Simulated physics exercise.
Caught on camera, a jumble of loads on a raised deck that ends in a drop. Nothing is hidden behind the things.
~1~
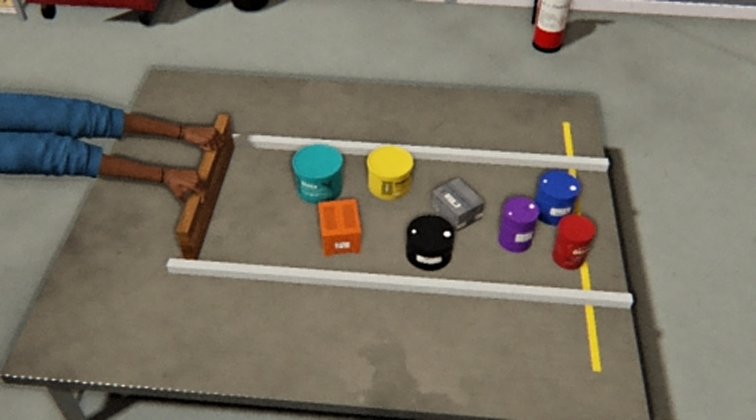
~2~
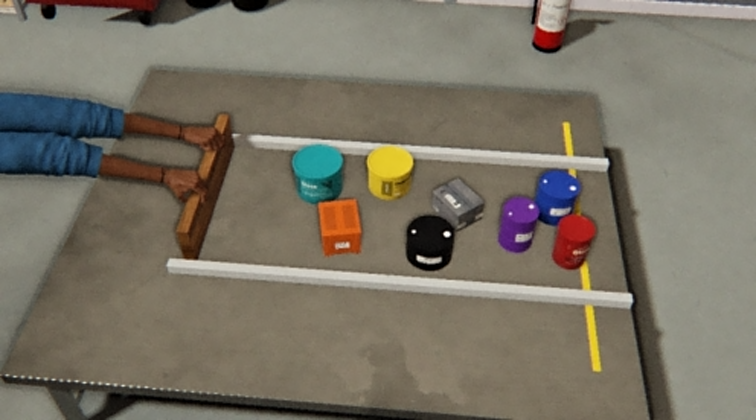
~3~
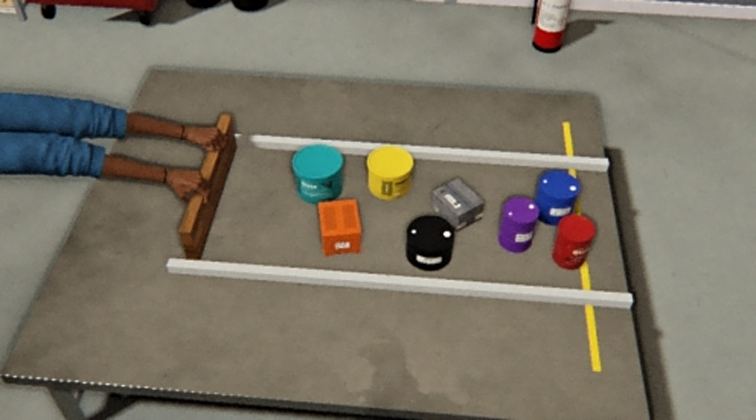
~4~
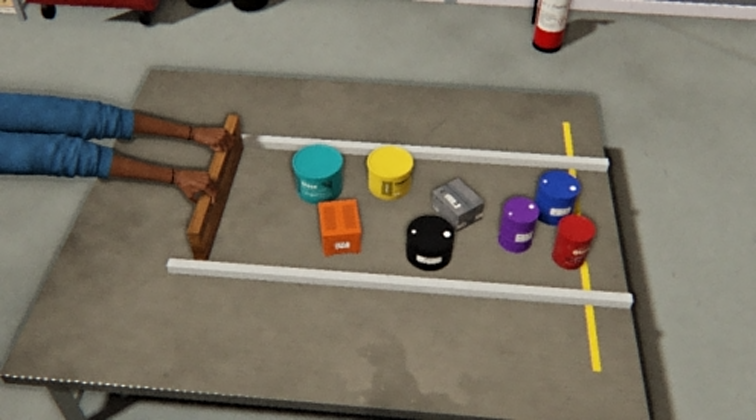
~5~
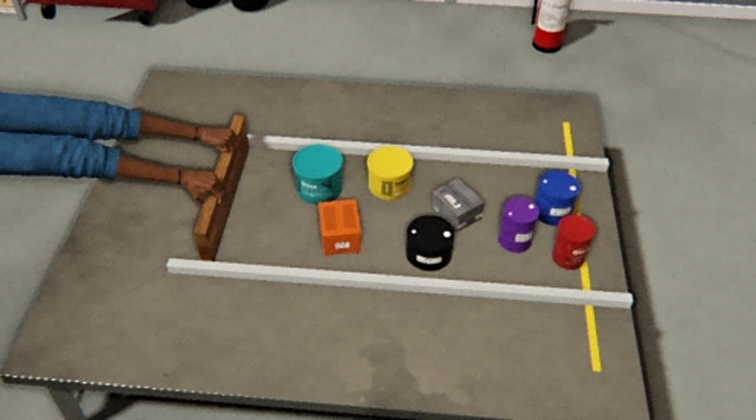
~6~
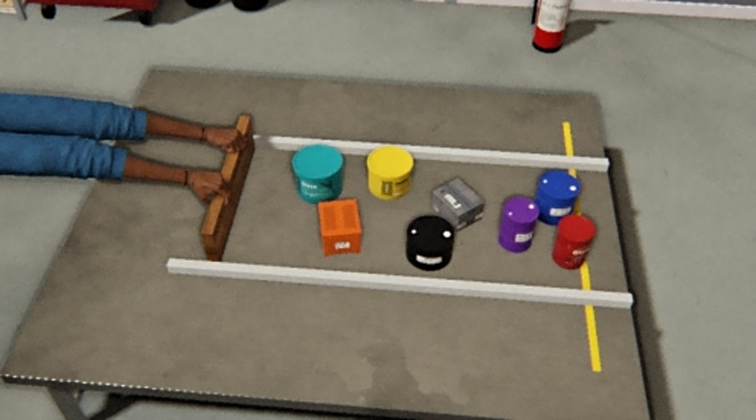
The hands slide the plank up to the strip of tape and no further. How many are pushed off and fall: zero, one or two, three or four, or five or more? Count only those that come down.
Outcome: The number that fall off is five or more.
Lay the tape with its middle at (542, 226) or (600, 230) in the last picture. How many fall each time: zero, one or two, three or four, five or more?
In that order: One or two; five or over.
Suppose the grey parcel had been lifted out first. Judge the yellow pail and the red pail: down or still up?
The yellow pail is kept; the red pail tumbles off.
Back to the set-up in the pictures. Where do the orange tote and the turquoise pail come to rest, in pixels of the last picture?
Near (605, 252) and (606, 206).
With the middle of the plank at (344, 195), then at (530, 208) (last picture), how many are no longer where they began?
First 3, then 8.
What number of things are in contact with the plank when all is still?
That makes 3.
Soon after, none off yet; red pail at rest near (573, 243); blue canister at rest near (556, 198); purple canister at rest near (518, 225).
In the end, the number that fall off is five or more; gone, black canister, grey parcel, purple canister, blue canister and red pail.
